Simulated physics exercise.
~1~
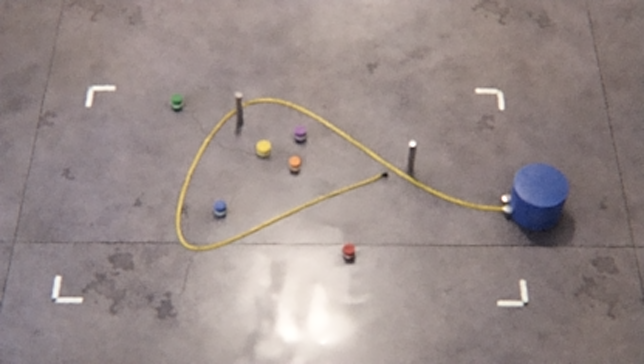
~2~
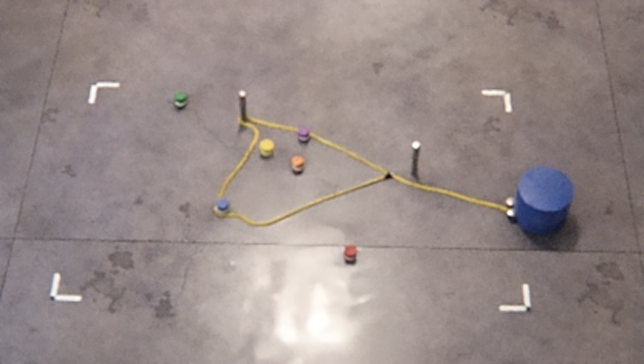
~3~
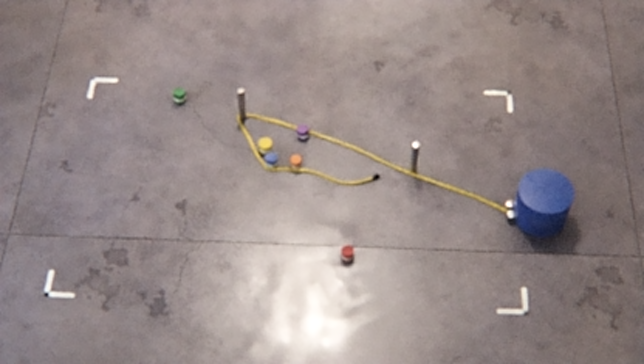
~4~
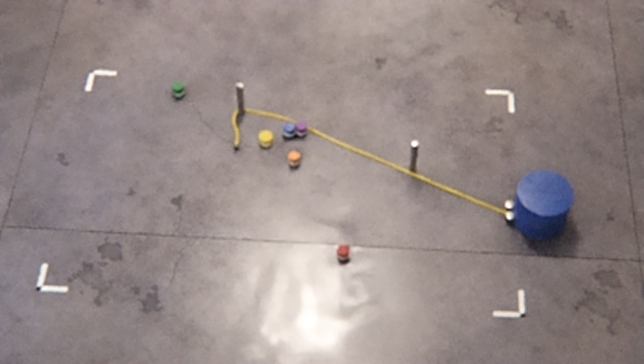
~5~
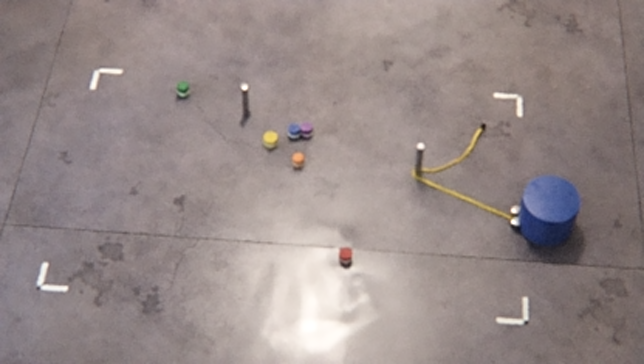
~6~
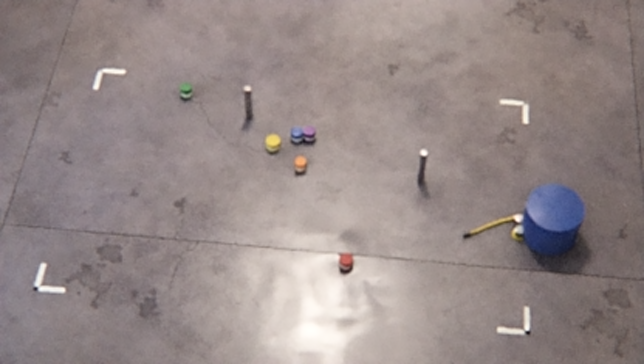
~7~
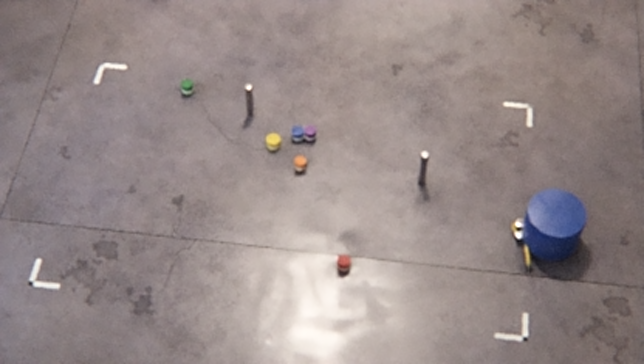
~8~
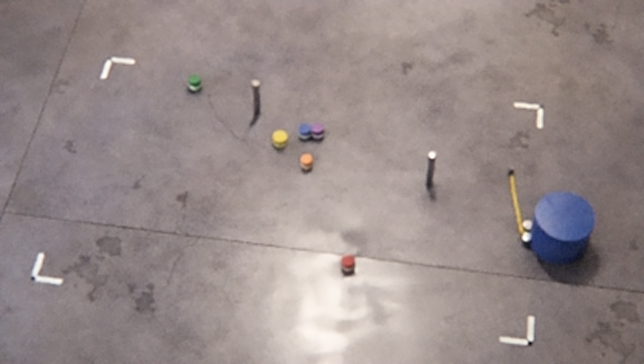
On a concrete shop floor, a yellow lead winding into a blue cleaner, dragging the blue tin up beside the purple one.
